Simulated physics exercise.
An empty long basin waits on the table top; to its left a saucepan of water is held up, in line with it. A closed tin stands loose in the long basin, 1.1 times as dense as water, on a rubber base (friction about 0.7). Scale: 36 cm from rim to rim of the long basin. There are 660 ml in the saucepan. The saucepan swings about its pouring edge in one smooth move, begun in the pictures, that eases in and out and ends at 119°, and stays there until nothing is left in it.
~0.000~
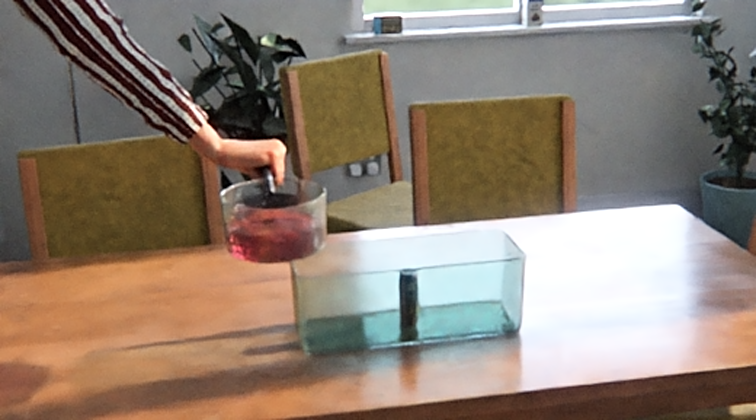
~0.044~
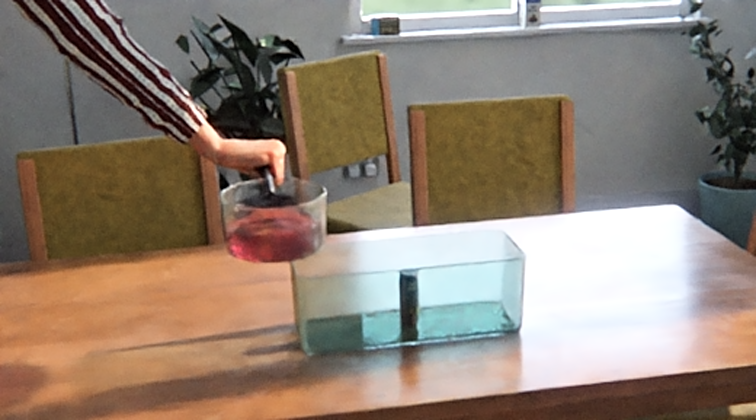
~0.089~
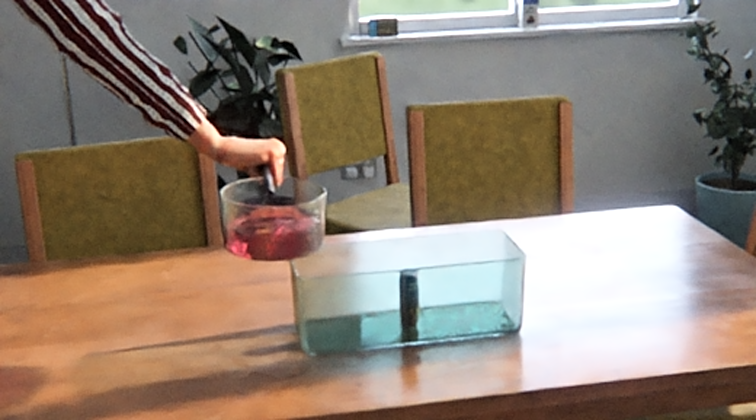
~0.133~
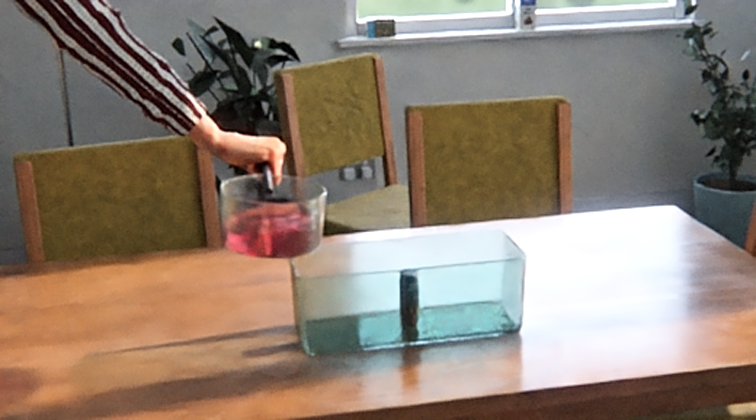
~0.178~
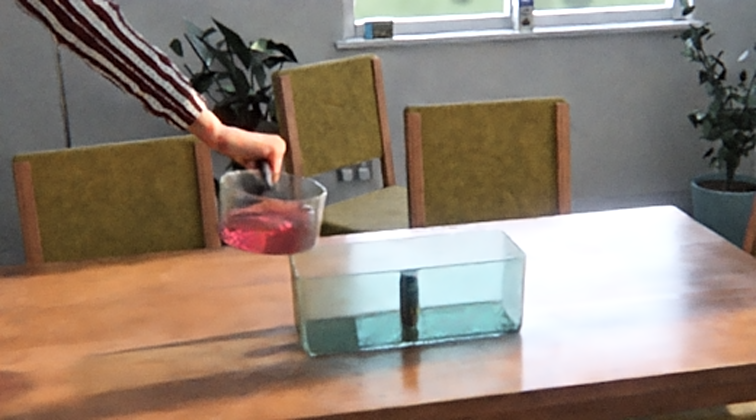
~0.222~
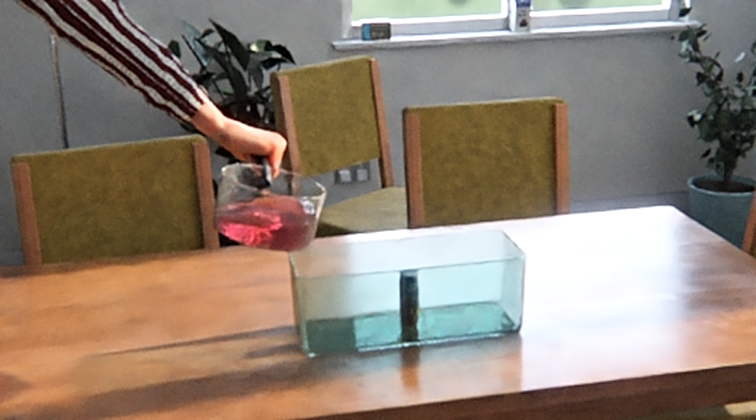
Above a wooden table, a hand slowly tilts a saucepan of pink liquid rightward.
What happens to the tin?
It falls.
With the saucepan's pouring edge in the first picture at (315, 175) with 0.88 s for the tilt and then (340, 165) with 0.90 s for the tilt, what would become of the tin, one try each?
First it topples; then it remains upright.
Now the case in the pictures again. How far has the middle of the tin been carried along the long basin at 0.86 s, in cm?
Some 1 cm.
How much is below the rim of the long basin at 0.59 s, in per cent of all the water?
Near 0 in a hundred.
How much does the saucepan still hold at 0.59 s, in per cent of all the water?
Near 72 in a hundred.
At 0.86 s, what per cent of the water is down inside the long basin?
Some 70 per cent.
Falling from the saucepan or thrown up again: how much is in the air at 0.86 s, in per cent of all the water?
About 20 per cent.
Then, 0.59 s in, the tilt is 82° and 72 per cent is still to pour; the tin stands where it began.
Then, 0.86 s in, the tilt is 117° and 8 per cent is still to pour; the tin leans 9°.
Then, 1.14 s in, the tilt is 119° and 0 per cent is still to pour; the tin lies on its side.
Then, 1.44 s in, the tilt is 119° and 0 per cent is still to pour; the tin lies on its side.
Finally, the tin lies on its side.
